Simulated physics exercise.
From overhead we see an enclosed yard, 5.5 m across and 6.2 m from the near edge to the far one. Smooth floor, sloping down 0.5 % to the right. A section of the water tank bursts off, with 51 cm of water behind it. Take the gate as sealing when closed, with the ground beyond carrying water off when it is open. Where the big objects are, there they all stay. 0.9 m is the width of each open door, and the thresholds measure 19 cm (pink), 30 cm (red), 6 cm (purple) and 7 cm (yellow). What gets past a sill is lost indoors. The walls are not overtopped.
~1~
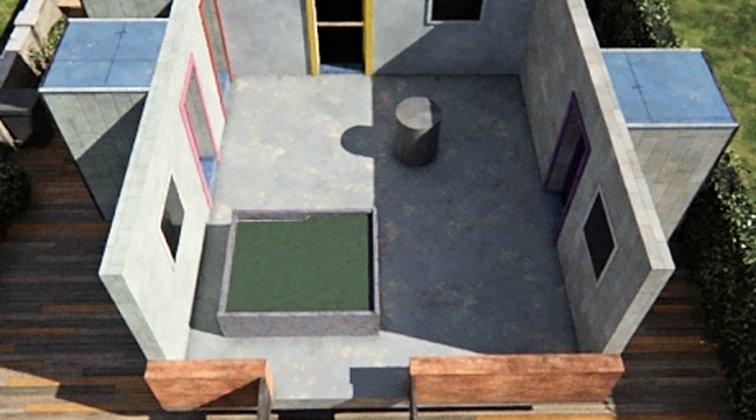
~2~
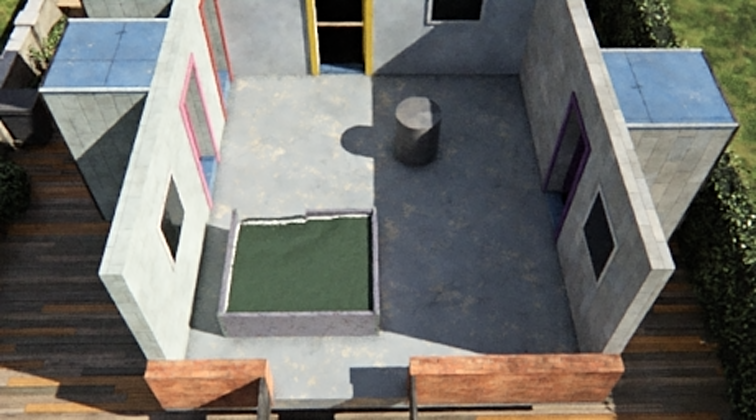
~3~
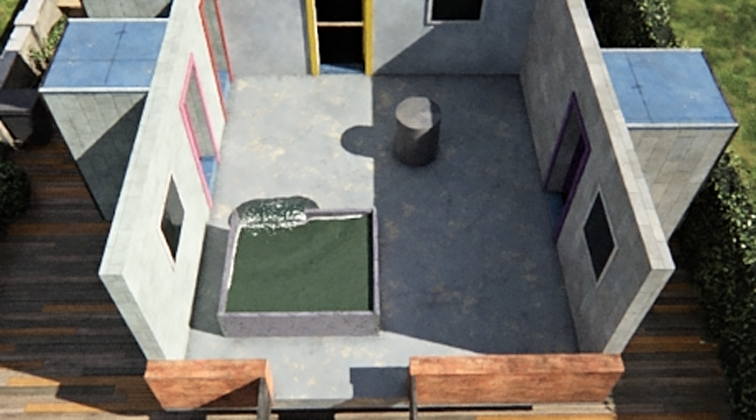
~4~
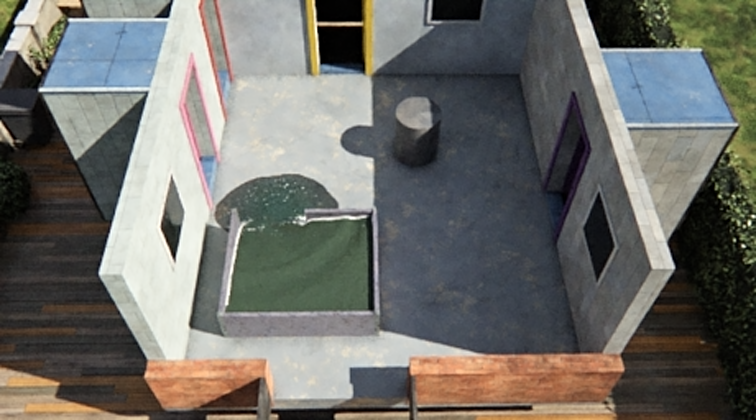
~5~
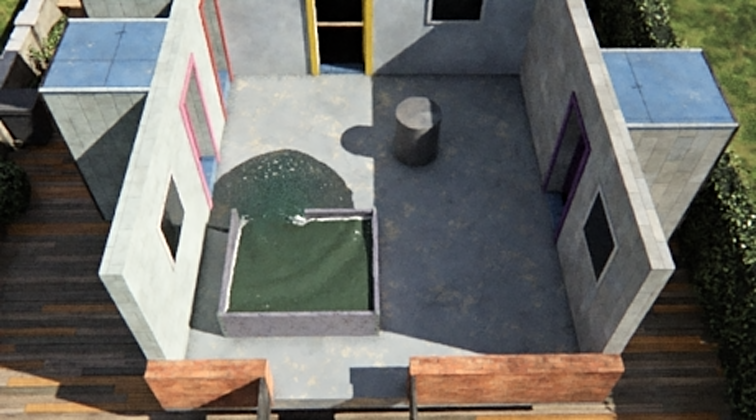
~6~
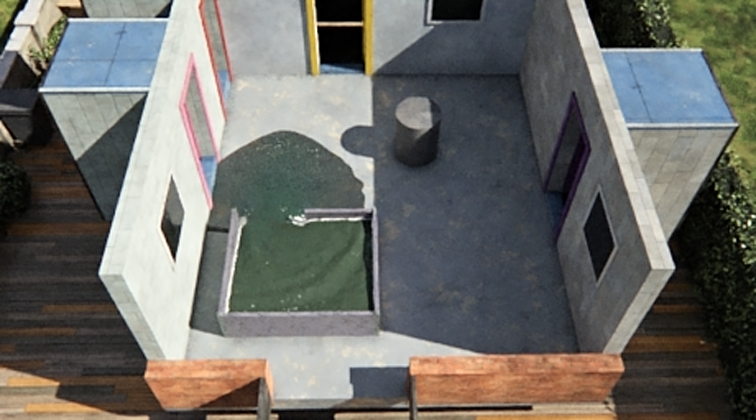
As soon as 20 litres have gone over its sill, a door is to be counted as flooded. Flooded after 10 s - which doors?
At the pink door the limit will not be crossed; at the red door the limit will not be crossed; at the purple door the limit will not be crossed; at the yellow door the limit will be crossed.
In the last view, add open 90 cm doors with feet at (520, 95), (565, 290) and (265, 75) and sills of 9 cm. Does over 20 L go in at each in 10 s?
First doorway gets there, second falls short, third gets there.
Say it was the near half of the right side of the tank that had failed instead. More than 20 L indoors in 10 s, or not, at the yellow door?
Note: Yellow door, short of the mark.
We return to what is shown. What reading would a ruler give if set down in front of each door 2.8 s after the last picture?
Depths in cm: Pink 11, red 21, purple 0, yellow 13.
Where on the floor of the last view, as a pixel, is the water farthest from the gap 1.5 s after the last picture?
At about (394, 78).
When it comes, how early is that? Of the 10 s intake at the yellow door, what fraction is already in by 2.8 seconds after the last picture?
60 per cent, roughly.
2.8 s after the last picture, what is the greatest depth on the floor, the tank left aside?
About 22 cm.
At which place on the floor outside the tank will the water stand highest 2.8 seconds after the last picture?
Location: Approx. (267, 105).
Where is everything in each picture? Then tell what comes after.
In the first picture, still water, 51 cm deep, in the water tank at (302, 263).
In the second picture, the front is at a hidden place, 0.6 m from the gap on the water tank's far side; 0.3 m2 of floor is under water; 51 cm left at the back of the water tank.
In the third picture, the front is at (304, 201), 0.8 m from the gap on the water tank's far side; 0.8 m2 of floor is under water; 51 cm left at the back of the water tank.
In the fourth picture, the front is at (298, 179), 1.2 m from the gap on the water tank's far side; 1.6 m2 of floor is under water; 51 cm left at the back of the water tank.
In the fifth picture, the front is at (286, 153), 1.8 m from the gap on the water tank's far side; 2.7 m2 of floor is under water; 50 cm left at the back of the water tank.
In the sixth picture, the front is at (291, 135), 2.2 m from the gap on the water tank's far side; 3.7 m2 of floor is under water; 44 cm left at the back of the water tank.
Then, 0.7 s after the last picture water covers 25 % of the floor and is deepest (30 cm) near (264, 231); pink door 21 cm at the sill, 0 L in, red door 5 cm at the sill, 0 L in, purple door not reached, yellow door not reached.
Then, 1.5 s after the last picture water covers 35 % of the floor and is deepest (34 cm) near (251, 78); pink door 17 cm at the sill, 0 L in, red door 17 cm at the sill, 0 L in, purple door not reached, yellow door 15 cm at the sill, 7 L in.
Then, 2.8 s after the last picture water covers 40 % of the floor and is deepest (22 cm) near (267, 105); pink door 11 cm at the sill, 1 L in, red door 21 cm at the sill, 0 L in, purple door not reached, yellow door 13 cm at the sill, 43 L in.
Then, 5.3 s after the last picture water covers 55 % of the floor and is deepest (18 cm) near (517, 84); pink door 7 cm at the sill, 1 L in, red door 11 cm at the sill, 0 L in, purple door 5 cm at the sill, 0 L in, yellow door 10 cm at the sill, 63 L in.
Then, 9.3 s after the last picture water covers 90 % of the floor and is deepest (12 cm) near (518, 91); pink door 6 cm at the sill, 1 L in, red door 5 cm at the sill, 0 L in, purple door 5 cm at the sill, 0 L in, yellow door 6 cm at the sill, 71 L in.
